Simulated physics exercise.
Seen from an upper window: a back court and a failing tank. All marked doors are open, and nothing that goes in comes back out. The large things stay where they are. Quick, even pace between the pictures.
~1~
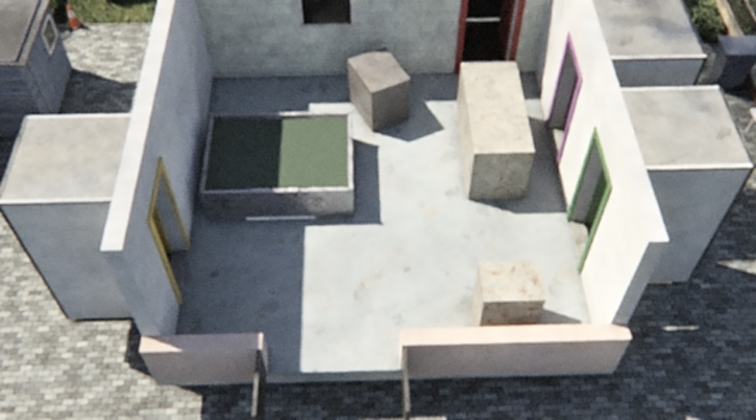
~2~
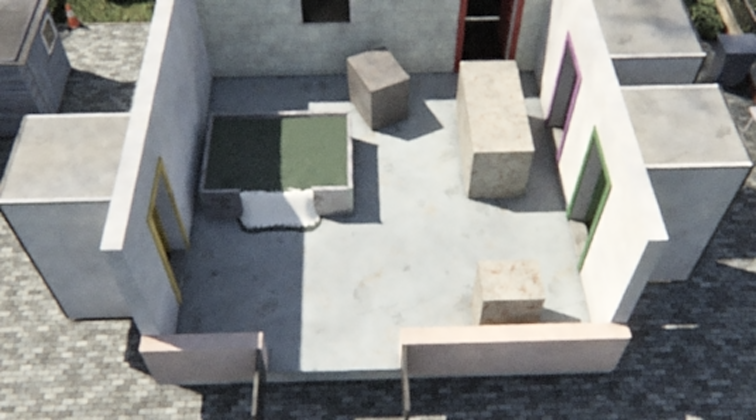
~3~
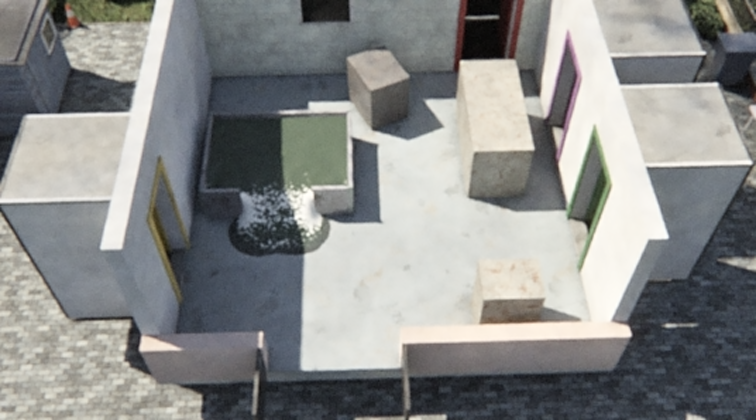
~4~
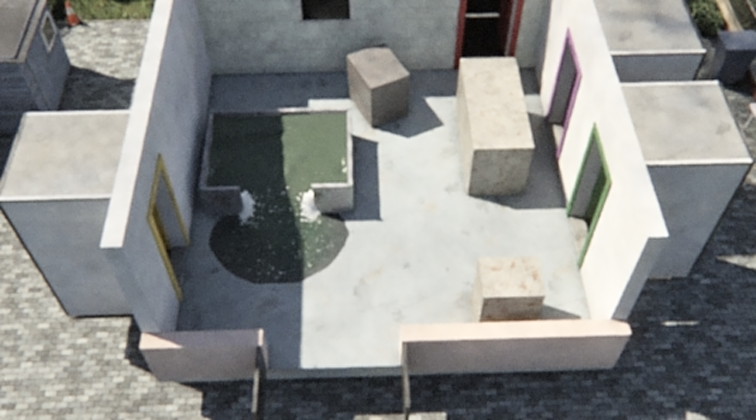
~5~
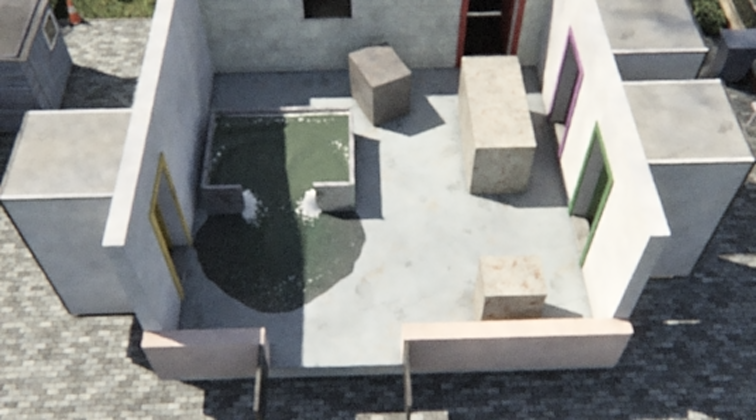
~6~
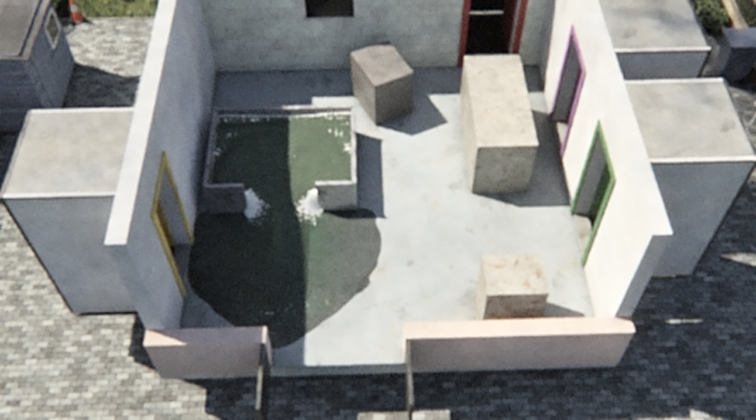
In the video, seen from above, a tank of dark green water in a walled court opens at its front, and water pours through the gap, spreading across the pale floor toward the low front wall and its opening.
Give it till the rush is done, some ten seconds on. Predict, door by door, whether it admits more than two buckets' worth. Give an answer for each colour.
Yellow door: Beyond two buckets. Purple door: Not beyond two buckets. Red door: Not beyond two buckets. Green door: Not beyond two buckets.
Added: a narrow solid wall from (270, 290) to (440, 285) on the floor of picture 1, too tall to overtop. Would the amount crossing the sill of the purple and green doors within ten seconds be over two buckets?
The purple one falls short, the green one exceeds it.
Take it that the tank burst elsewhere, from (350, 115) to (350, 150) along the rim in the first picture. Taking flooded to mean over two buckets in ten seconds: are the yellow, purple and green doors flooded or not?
Yellow door: Below the limit; purple door: Below the limit; green door: Above the limit.
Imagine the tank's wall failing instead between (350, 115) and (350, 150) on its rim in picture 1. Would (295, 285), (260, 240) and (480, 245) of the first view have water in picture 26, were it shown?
Point by point: Untouched, untouched and swamped.
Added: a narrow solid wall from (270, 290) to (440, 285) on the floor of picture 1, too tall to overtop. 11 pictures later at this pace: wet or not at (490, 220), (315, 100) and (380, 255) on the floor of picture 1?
As listed: Wet, clear, covered.
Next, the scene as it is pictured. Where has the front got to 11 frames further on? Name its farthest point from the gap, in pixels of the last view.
My estimate: Roughly (499, 345).
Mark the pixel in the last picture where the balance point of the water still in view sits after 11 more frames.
The balance point is around (281, 218).
A moment on, water covers 25 % of the floor; the yellow door under two buckets in, the purple door not reached, the red door not reached, the green door not reached.
Next, water covers 30 % of the floor; the yellow door under two buckets in, the purple door not reached, the red door not reached, the green door not reached.
Then, water covers 35 % of the floor; the yellow door over two buckets in, the purple door not reached, the red door not reached, the green door not reached.
Later, water covers 45 % of the floor; the yellow door far over two buckets in, the purple door not reached, the red door not reached, the green door wet at the sill, nothing in.
In the end, water covers 75 % of the floor; the yellow door far over two buckets in, the purple door wet at the sill, nothing in, the red door not reached, the green door wet at the sill, nothing in.
